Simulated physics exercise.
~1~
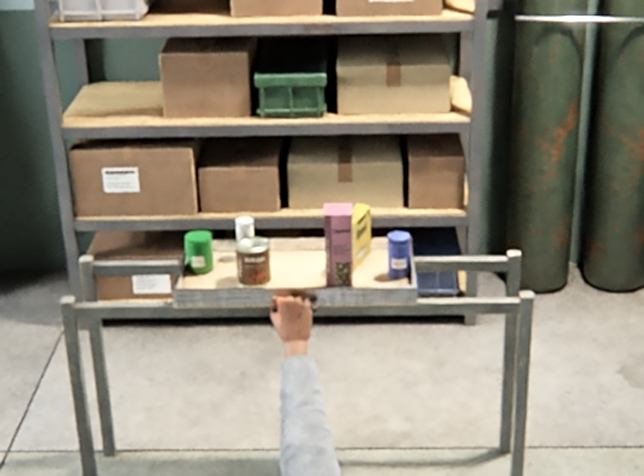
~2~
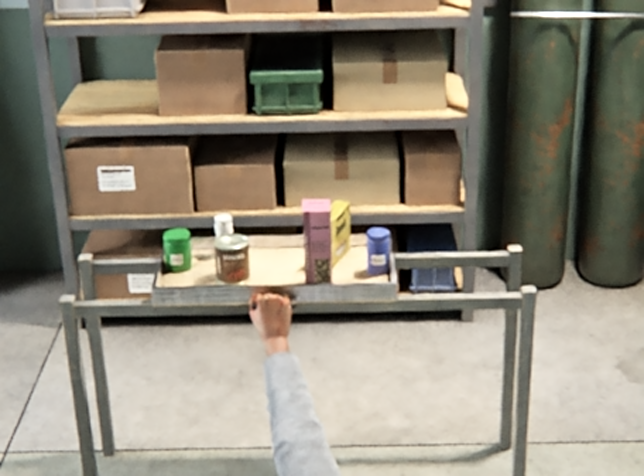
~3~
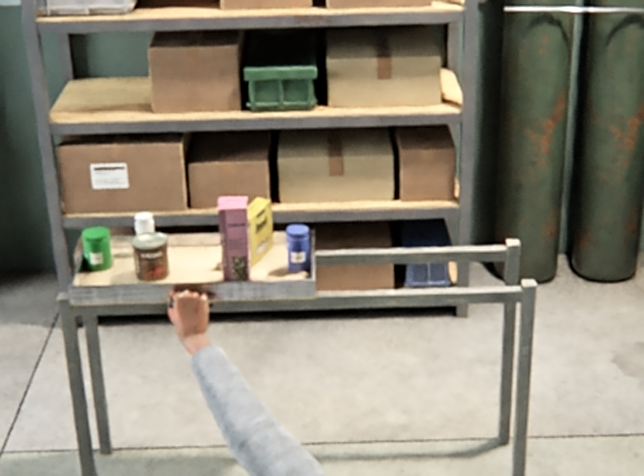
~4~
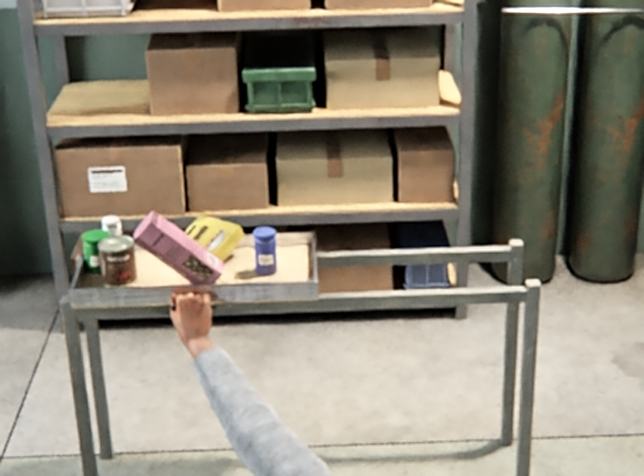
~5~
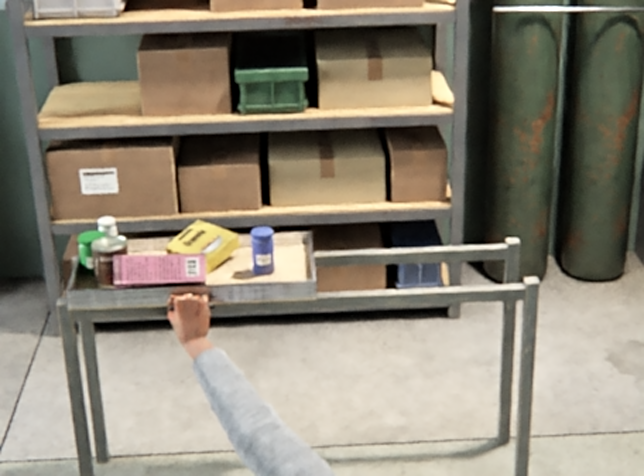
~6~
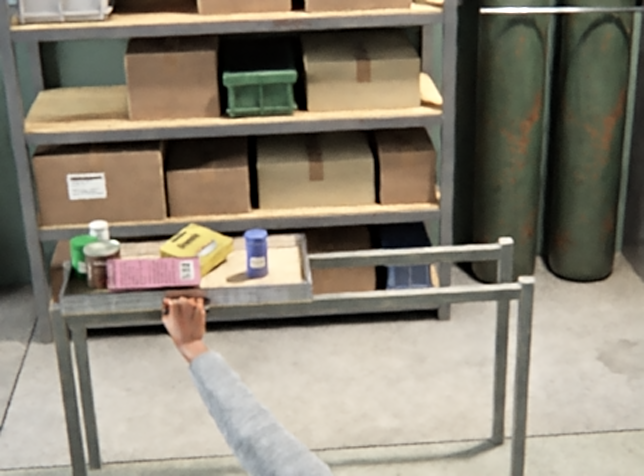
Tray pushed left along a metal frame by a hand, stopping abruptly, its pink carton and yellow packet toppling among upright containers.
